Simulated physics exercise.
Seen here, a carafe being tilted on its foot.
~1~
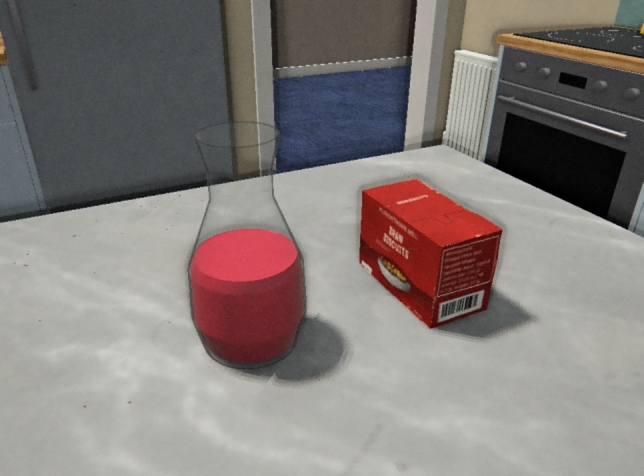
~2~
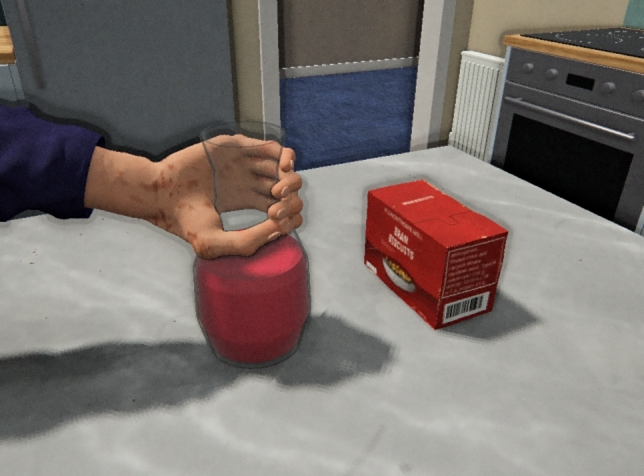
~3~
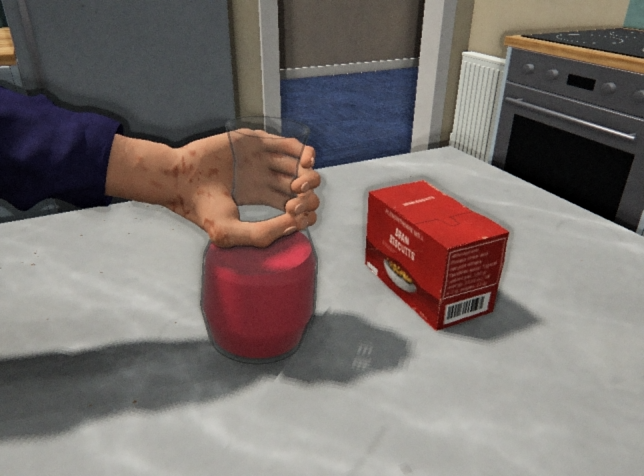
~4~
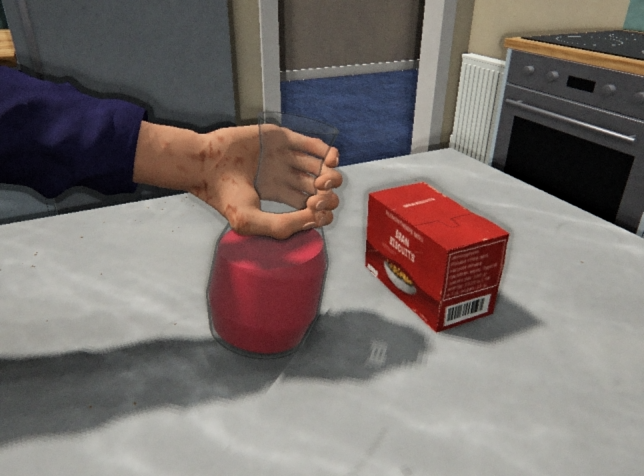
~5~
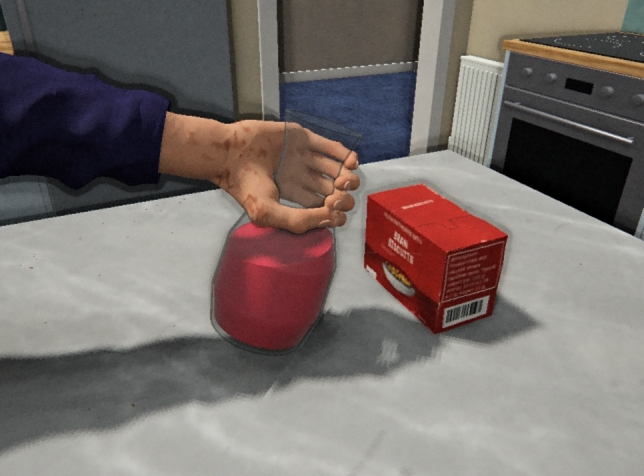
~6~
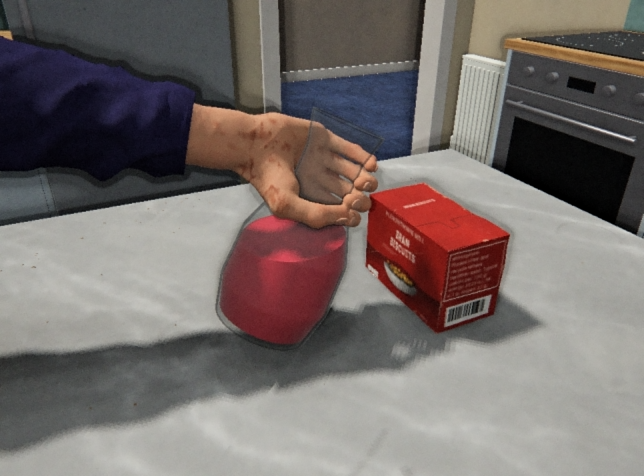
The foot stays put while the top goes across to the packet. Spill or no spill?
At that lean the carafe holds.
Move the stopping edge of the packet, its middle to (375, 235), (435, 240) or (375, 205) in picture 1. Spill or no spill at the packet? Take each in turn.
In turn: Copes, wets the top, copes.
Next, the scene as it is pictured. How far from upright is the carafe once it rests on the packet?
Some 55 degrees.
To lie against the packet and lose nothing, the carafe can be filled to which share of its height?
Roughly 75 per cent.
A moment on, the carafe leans by about 40°; all is still inside.
Further on, the carafe leans by about 50°; all is still inside.
When it is over, the carafe leans by about 55°, against the packet; all is still inside.
